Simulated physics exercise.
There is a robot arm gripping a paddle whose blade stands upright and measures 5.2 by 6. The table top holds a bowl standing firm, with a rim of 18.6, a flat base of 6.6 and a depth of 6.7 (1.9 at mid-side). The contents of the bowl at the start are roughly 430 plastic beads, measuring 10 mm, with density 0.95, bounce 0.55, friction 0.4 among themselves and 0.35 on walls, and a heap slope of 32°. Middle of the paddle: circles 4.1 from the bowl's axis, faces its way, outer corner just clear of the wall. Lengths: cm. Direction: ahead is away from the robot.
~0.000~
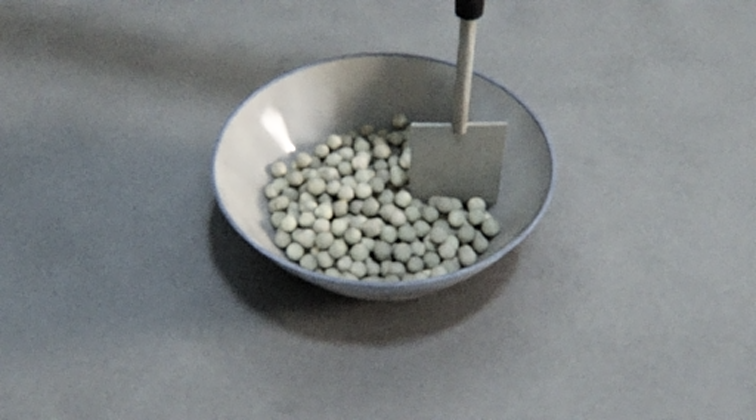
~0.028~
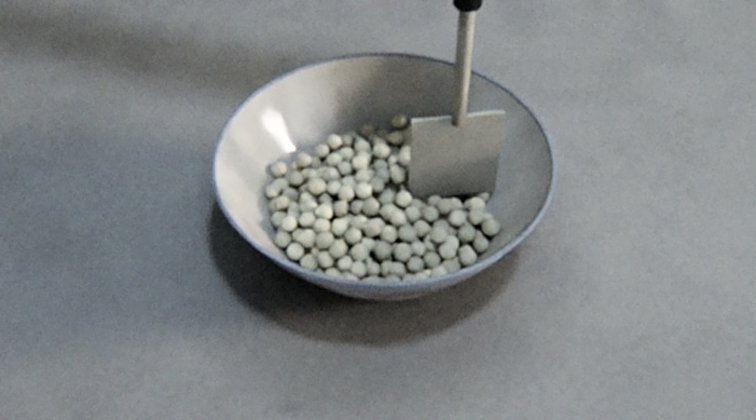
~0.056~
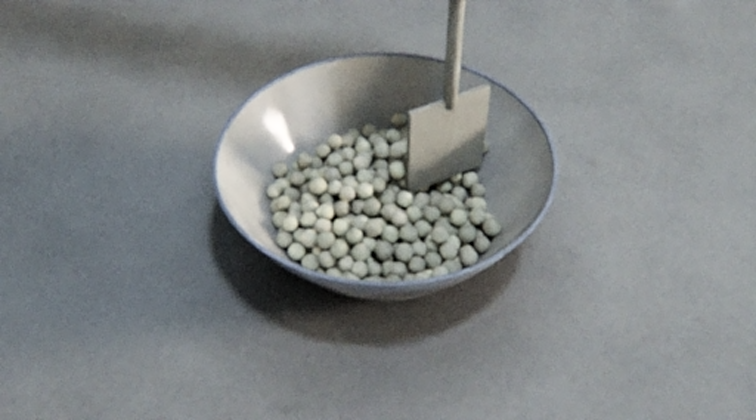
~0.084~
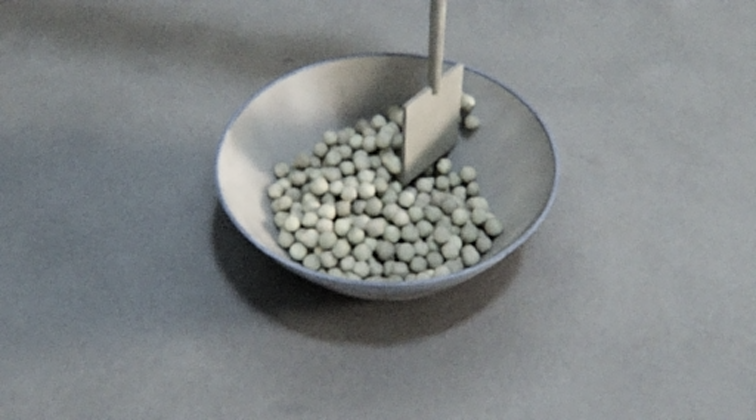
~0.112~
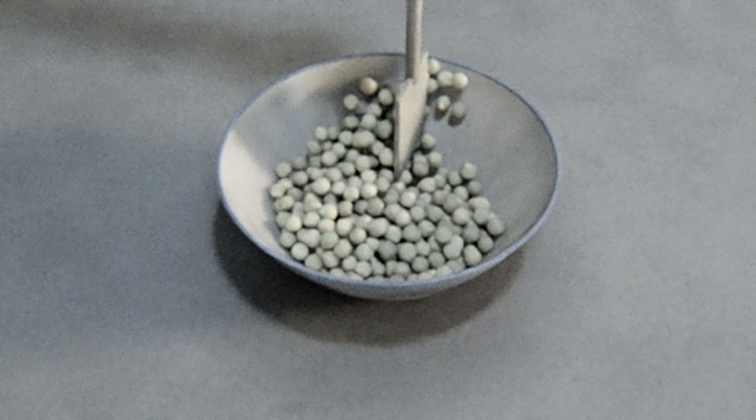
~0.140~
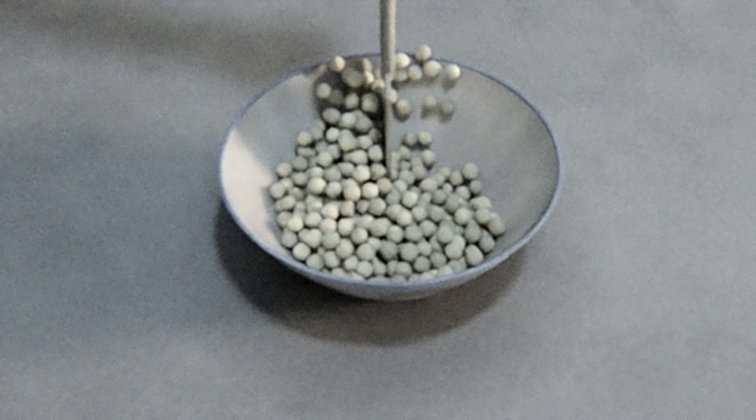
In a bowl on a gray table, a paddle sweeps leftward while turning, pushing pale beads.
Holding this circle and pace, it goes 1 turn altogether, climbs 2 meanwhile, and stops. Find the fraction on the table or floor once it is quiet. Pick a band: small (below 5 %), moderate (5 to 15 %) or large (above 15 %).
Small, below 5 %.
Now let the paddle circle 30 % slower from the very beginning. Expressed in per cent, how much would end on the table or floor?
Then roughly 0 %.
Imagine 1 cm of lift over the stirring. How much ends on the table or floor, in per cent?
5 per cent, roughly.
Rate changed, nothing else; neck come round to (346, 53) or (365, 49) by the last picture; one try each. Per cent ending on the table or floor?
So, roughly 10 percent the first time and 5 percent the second.
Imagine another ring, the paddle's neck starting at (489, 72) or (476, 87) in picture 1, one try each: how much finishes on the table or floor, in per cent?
I'd put it at around 0 and 0 percent.
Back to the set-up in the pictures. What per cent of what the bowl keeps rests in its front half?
Around 60 per cent of what the bowl keeps.
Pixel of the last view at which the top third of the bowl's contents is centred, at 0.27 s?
I'd point to somewhere close to (325, 217).
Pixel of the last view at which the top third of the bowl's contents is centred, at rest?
Roughly at pixel (377, 232).
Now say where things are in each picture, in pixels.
In the first picture, paddle neck at (461, 102), 0° round; upper third of the load around (377, 202), from x 275 to 490, top at y 120; 434 in the bowl.
In the second picture, paddle neck at (460, 94), 8° round; upper third of the load around (380, 200), from x 275 to 490, top at y 120.
In the third picture, paddle neck at (452, 77), 27° round; upper third of the load around (383, 199), from x 275 to 490, top at y 120.
In the fourth picture, paddle neck at (435, 62), 48° round; upper third of the load around (383, 188), from x 275 to 495, top at y 95.
In the fifth picture, paddle neck at (413, 52), 70° round; upper third of the load around (373, 186), from x 275 to 495, top at y 65.
In the sixth picture, paddle neck at (387, 48), 91° round; upper third of the load around (364, 182), from x 280 to 495, top at y 50; 434 in the bowl.
After 0.27 s, 192° round, highest piece 9 above the table; 430 in the bowl, 2 on the table or floor, 2 in flight or on the tool.
After 0.41 s, 294° round, highest piece 8 above the table; 421 in the bowl, 8 on the table or floor, 5 in flight or on the tool.
After 0.68 s, 0° round, highest piece 5 above the table; 421 in the bowl, 13 on the table or floor.
After 1.38 s, 0° round, highest piece 5 above the table; 421 in the bowl, 13 on the table or floor.
At rest, 421 in the bowl, 13 on the table or floor. That is 3 % on the table or floor.
